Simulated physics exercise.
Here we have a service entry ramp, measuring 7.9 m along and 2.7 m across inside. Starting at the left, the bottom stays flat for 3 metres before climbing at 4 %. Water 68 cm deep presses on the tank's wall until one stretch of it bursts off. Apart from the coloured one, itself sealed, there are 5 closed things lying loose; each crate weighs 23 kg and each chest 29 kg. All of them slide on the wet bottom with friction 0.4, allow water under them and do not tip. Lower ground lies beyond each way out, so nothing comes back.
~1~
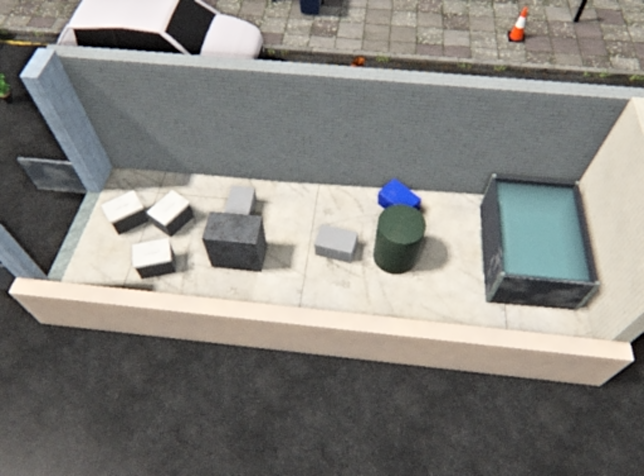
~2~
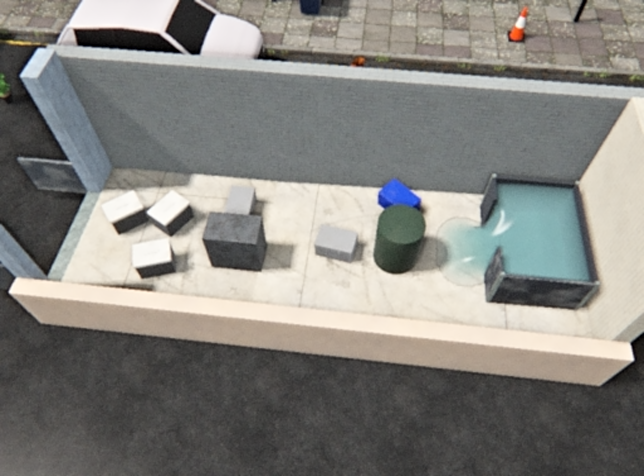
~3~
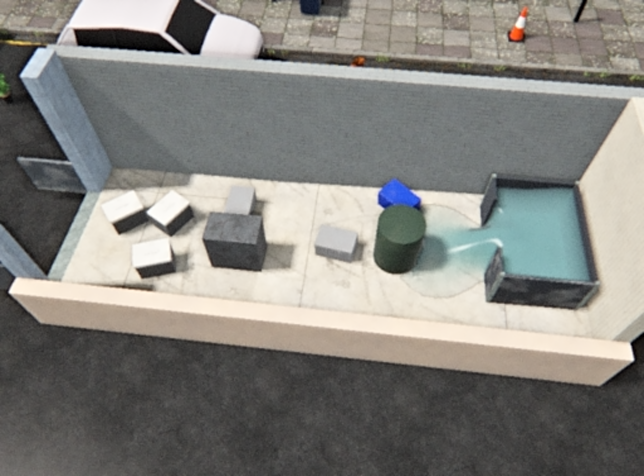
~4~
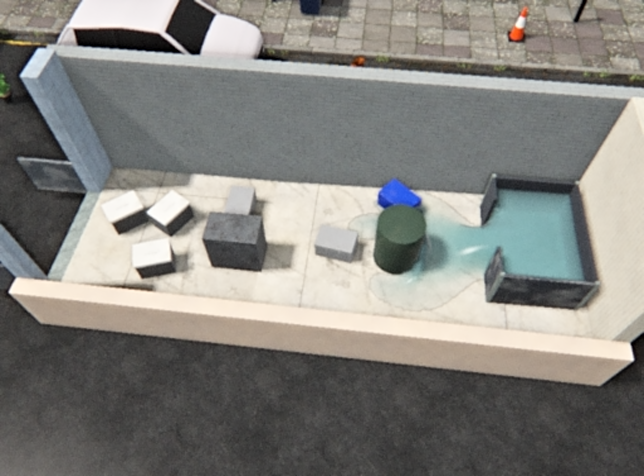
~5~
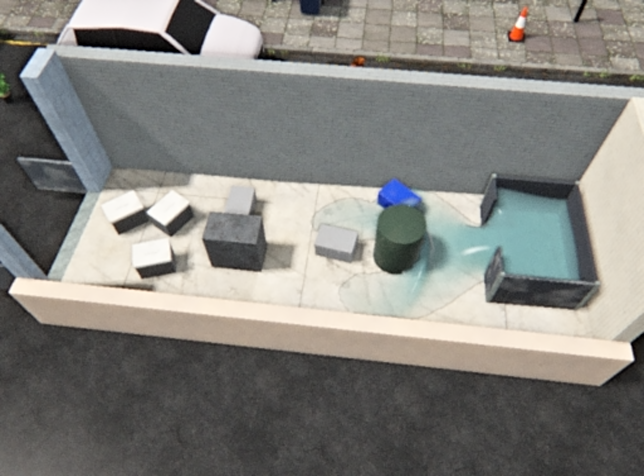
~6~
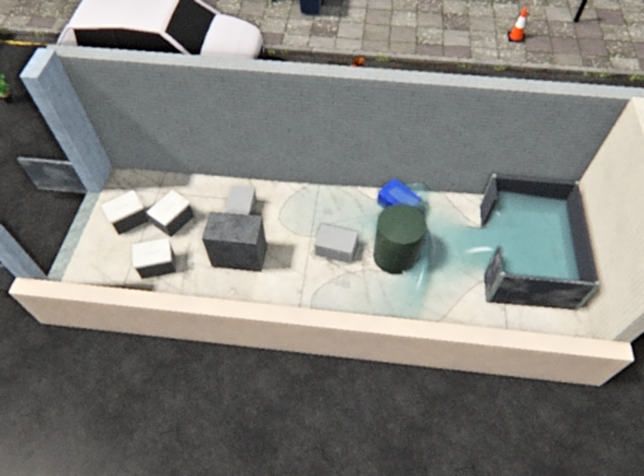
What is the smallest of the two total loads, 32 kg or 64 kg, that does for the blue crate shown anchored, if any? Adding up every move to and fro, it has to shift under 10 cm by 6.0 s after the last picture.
The lighter mass fails and the heavier too.
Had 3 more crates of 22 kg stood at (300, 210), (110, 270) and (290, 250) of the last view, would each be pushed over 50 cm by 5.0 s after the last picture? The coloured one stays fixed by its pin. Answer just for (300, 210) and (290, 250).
First one goes beyond it, second one stays within it.
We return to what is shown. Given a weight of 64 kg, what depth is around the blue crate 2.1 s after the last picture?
About 9 cm.
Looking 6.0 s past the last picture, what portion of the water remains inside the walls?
Remaining: Approx. 78 per cent.
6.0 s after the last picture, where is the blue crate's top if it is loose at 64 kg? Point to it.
Estimated position: About (287, 215).
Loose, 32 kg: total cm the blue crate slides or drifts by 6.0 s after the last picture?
Some 450 cm in all.
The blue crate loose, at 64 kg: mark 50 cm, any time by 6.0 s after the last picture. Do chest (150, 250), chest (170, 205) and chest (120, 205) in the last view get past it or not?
Well, the first one's not that far, the next one's too far and the last one's too far.
Then, 0.4 s after the last picture the blue crate would be 96 cm from its start with 32 kg and 48 cm from its start with 64 kg; 16 cm of water round it then.
Then, 2.1 s after the last picture the blue crate would be 358 cm from its start with 32 kg and 186 cm from its start with 64 kg; 9 cm of water round it then.
Then, 3.9 s after the last picture the blue crate would be 412 cm from its start with 32 kg and 186 cm from its start with 64 kg; 6 cm of water round it then.
Then, 6.0 s after the last picture the blue crate would be 446 cm from its start with 32 kg and 186 cm from its start with 64 kg; 6 cm of water round it then.
